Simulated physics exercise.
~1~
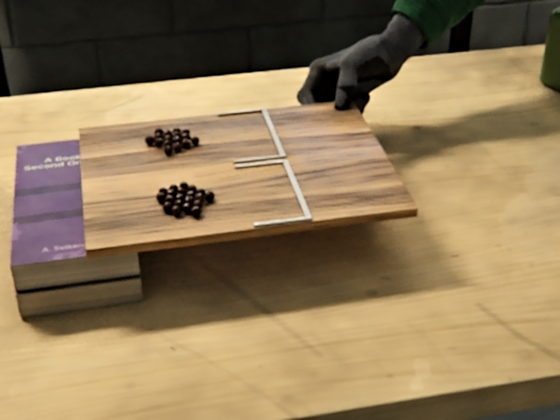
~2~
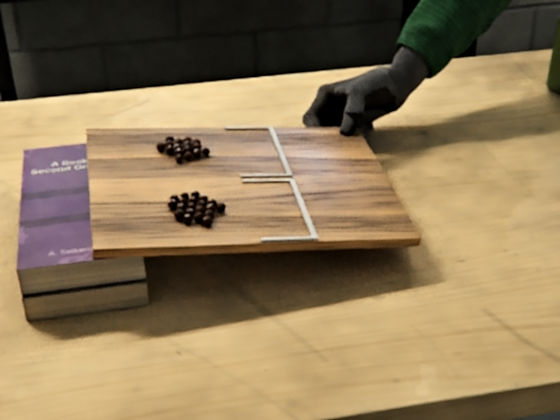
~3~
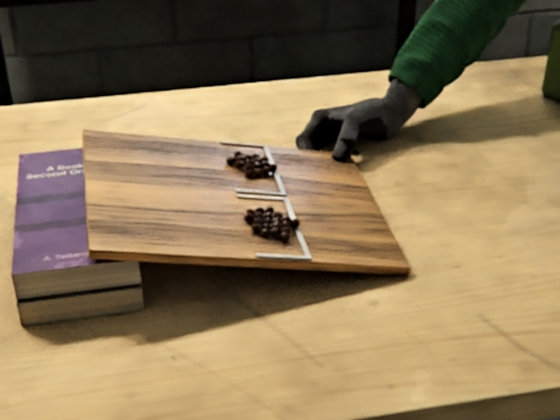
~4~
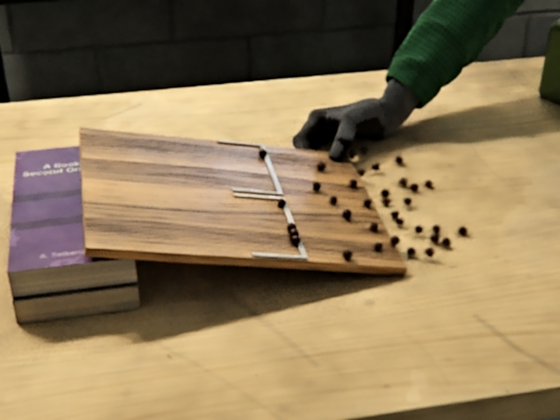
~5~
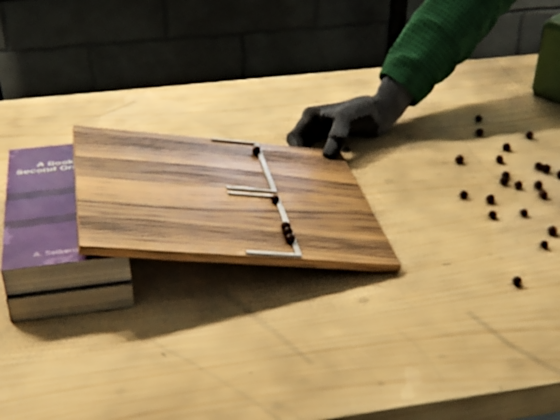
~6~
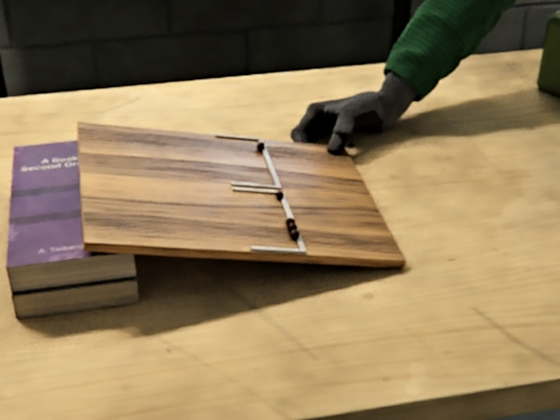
Dark beads slide down a lowered board, most spilling past white strips while a few remain.
